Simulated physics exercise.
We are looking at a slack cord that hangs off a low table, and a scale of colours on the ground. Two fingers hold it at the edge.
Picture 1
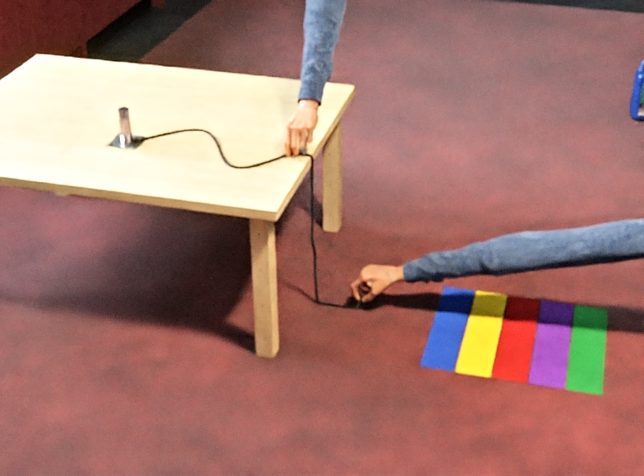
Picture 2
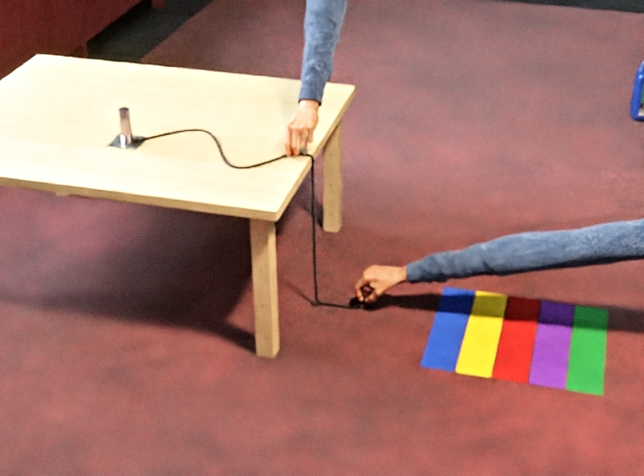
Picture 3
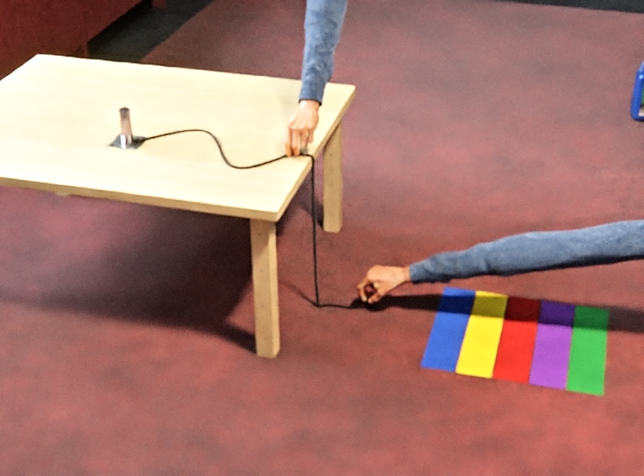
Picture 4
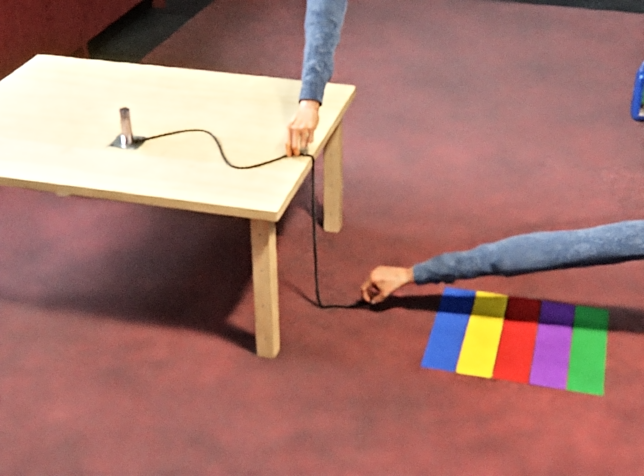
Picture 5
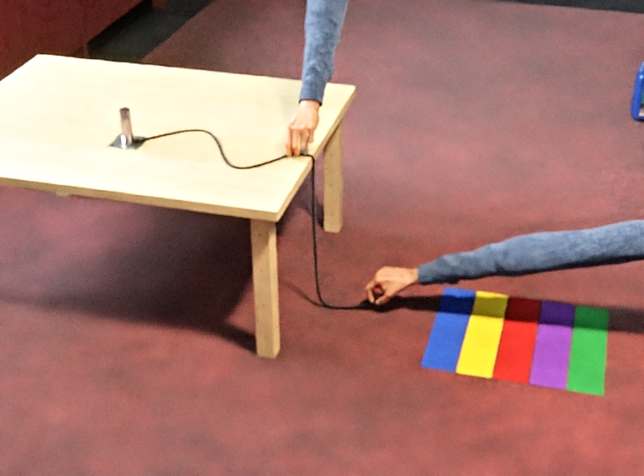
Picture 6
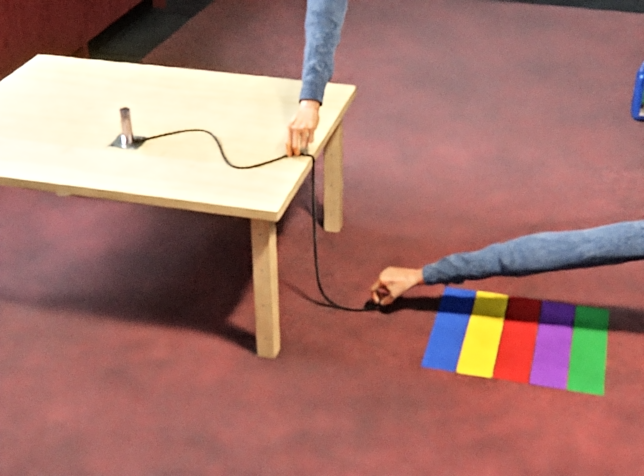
A hand near the floor draws the dark cord's end slightly right, toward the coloured strips.
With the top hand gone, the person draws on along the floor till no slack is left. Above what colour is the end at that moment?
The purple one.
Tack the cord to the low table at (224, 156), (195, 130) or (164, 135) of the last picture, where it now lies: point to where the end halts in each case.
Try by try, around (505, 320), (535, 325) and (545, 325).
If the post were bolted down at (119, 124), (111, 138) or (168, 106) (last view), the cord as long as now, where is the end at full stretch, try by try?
In that order: (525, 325), (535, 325) and (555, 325).
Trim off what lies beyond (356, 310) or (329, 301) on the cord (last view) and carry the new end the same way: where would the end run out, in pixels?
About (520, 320) and (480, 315).
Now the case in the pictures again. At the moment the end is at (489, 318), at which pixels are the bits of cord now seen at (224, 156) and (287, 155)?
Near (269, 154) and (319, 201).
Soon after, end near (489, 318); over yellow.
Then, end near (532, 324); over red.
At full stretch, end near (558, 328); over purple. It halts on the purple strip.
